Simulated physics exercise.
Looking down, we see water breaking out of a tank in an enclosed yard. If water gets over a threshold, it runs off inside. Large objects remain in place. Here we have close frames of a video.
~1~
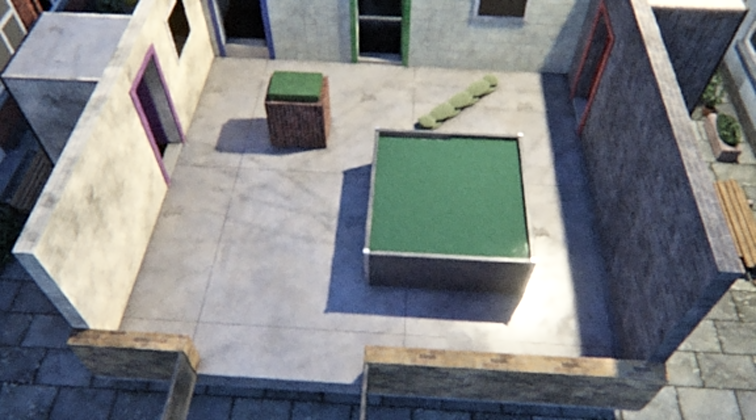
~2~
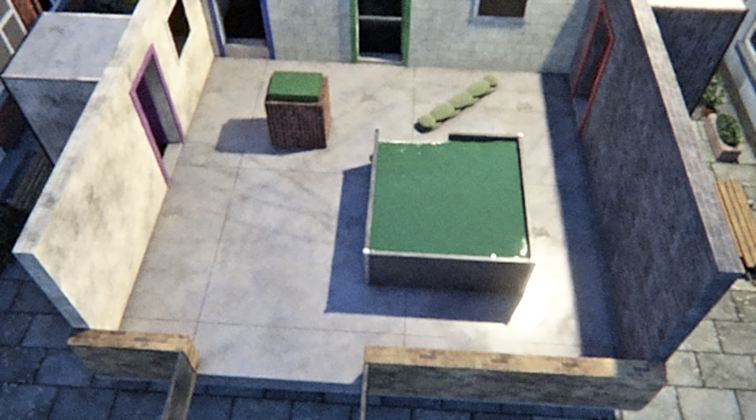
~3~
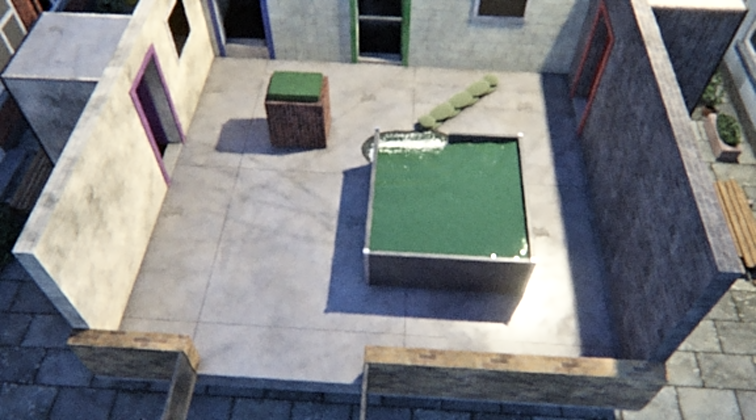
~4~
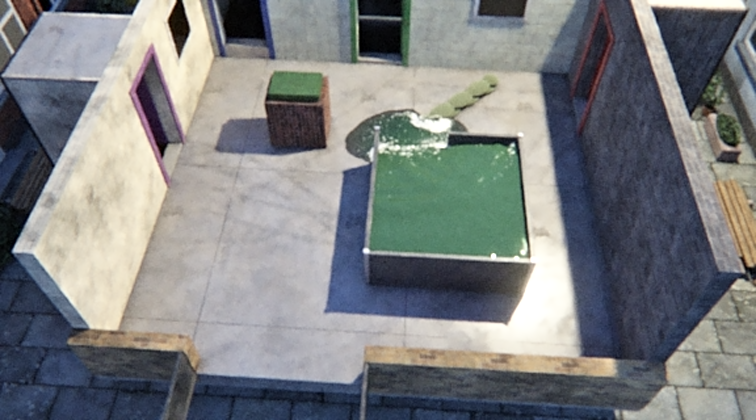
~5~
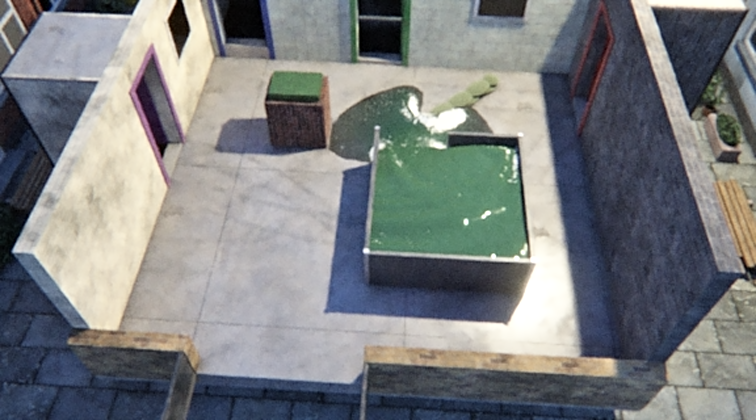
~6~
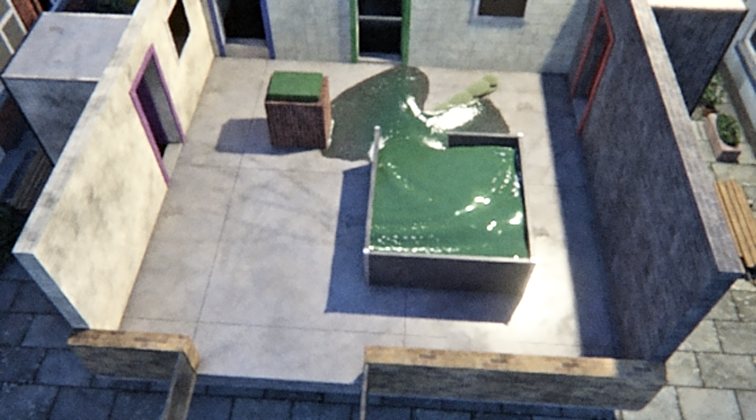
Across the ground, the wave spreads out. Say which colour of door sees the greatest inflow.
It is the green door.
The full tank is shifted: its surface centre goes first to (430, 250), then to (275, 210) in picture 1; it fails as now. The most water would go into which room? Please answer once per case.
For the first spot it's the door marked green, for the second the door marked blue.
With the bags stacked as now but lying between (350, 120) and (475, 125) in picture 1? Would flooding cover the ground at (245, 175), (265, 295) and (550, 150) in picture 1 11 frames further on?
First spot unwetted, second spot unwetted, third spot swamped.
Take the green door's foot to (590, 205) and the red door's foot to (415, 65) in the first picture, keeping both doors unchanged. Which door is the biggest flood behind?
That is the one in red.
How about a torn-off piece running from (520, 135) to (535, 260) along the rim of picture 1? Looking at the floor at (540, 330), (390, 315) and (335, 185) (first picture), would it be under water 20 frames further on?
Soaked, soaked, untouched.
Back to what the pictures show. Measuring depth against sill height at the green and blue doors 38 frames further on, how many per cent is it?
The first sits near 210 in a hundred and the second near 70 in a hundred.
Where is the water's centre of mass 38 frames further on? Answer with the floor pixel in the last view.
Roughly (393, 164).
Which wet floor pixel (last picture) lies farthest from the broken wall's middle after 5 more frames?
Roughly at (560, 75).
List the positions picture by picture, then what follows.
In the first picture, still water in the water tank at (449, 193).
In the second picture, the front is at a hidden place, out from the gap on the water tank's far side.
In the third picture, the front is at a hidden place, out from the gap on the water tank's far side.
In the fourth picture, the front is at (453, 122), out from the gap on the water tank's far side.
In the fifth picture, water pours out on the water tank's far side and has run to (401, 89).
In the sixth picture, the front is at (399, 69), out from the gap on the water tank's far side.
A moment on, water covers 25 % of the floor; green door a lot in, red door not reached, blue door not reached, purple door not reached.
Next, water covers 35 % of the floor; green door a lot in, red door some in, blue door wet at the sill, nothing in, purple door not reached.
Then, water covers 40 % of the floor; green door a lot in, red door a lot in, blue door wet at the sill, nothing in, purple door wet at the sill, nothing in.
Later, water covers 85 % of the floor; green door a lot in, red door a lot in, blue door wet at the sill, nothing in, purple door a trickle in.
In the end, water covers 95 % of the floor; green door a lot in, red door a lot in, blue door wet at the sill, nothing in, purple door a trickle in; the green door has let in the most.
